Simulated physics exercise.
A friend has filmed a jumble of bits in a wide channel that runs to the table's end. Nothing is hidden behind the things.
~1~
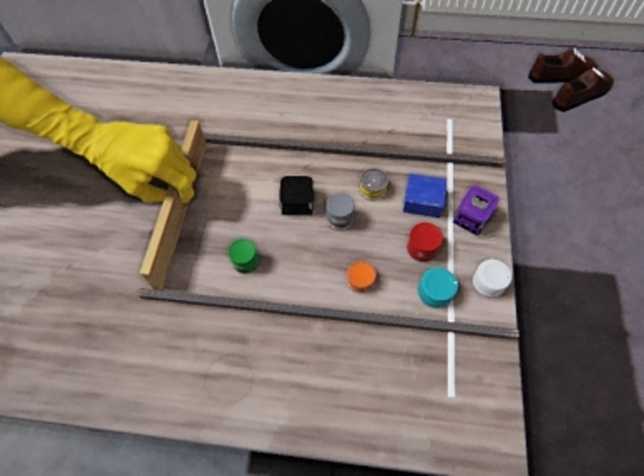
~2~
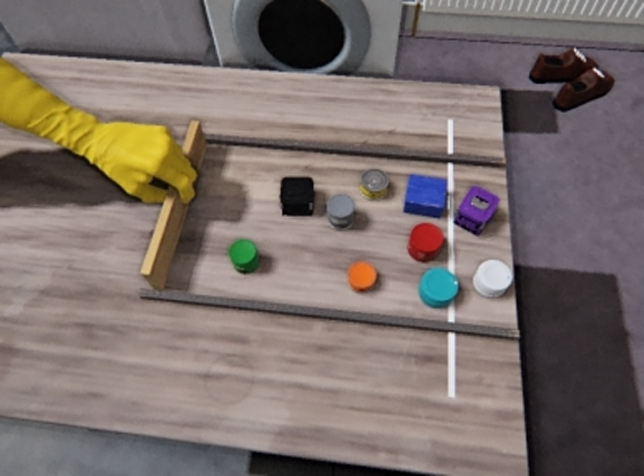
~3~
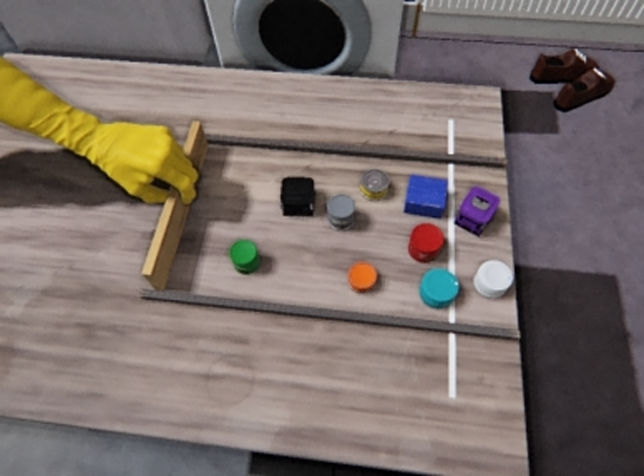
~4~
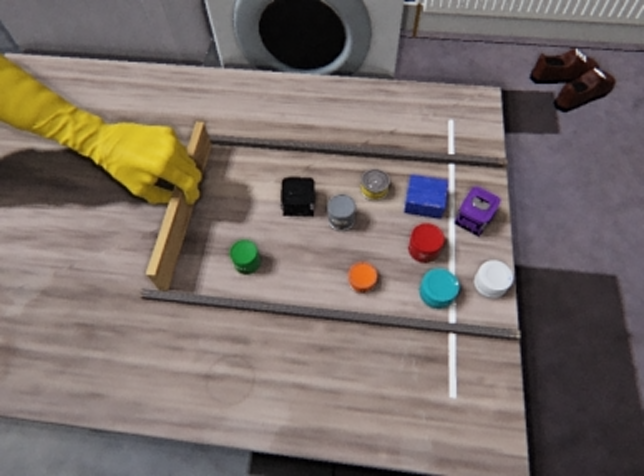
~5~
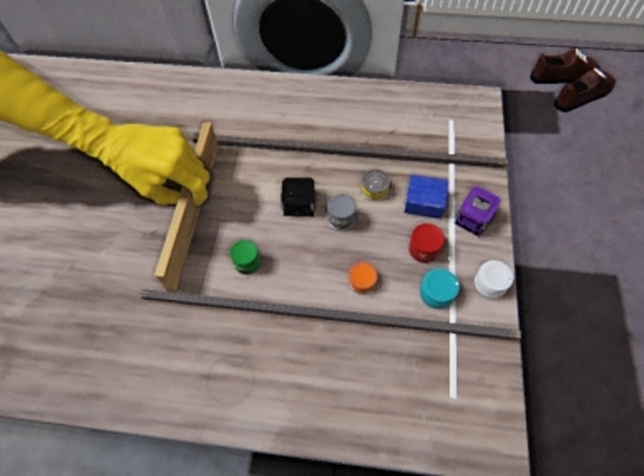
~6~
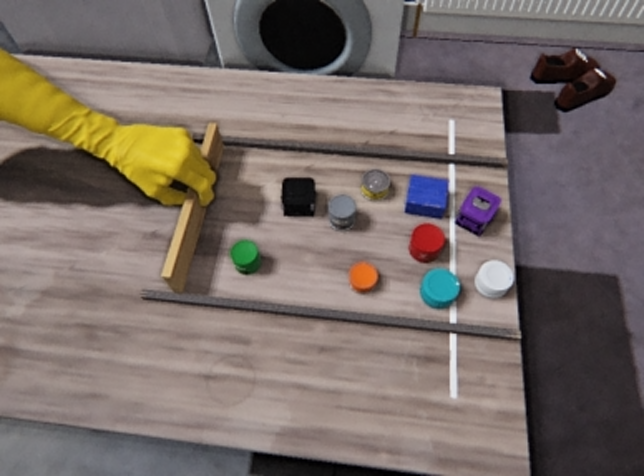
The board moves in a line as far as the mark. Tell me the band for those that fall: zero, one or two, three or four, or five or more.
The number that fall off is one or two.
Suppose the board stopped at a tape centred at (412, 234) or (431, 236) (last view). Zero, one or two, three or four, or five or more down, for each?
For each place: None at all; one to two.
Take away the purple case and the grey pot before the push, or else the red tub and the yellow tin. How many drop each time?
It would be 0 and 1.
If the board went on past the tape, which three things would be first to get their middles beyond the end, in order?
The order is the purple case, the blue block, the grey pot.
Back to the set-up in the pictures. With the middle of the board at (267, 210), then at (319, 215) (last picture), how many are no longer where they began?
At the one place 1, at the other 3.
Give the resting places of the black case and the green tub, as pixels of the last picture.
The black case stops around (471, 214); the green tub around (469, 279).
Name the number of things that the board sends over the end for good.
In all, 1 of them.
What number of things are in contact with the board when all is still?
That makes 5.
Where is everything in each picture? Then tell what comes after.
In the first frame, white lid (492, 279); purple case (476, 210); turquoise lid (438, 288); board (177, 201); tape (450, 237).
In the second frame, purple case (476, 210); board (178, 201).
In the third frame, turquoise lid (439, 289); yellow tin (375, 185).
In the fourth frame, white lid (493, 279); orange tin (363, 278).
In the fifth frame, purple case (477, 211); grey pot (342, 213).
In the sixth frame, white lid (494, 279); purple case (478, 211); turquoise lid (440, 289); board (197, 203); tape (452, 237).
Soon after, none off yet; white lid at rest near (494, 279); purple case at rest near (478, 211); turquoise lid at rest near (440, 289).
In the end, the number that fall off is one or two; gone, purple case.
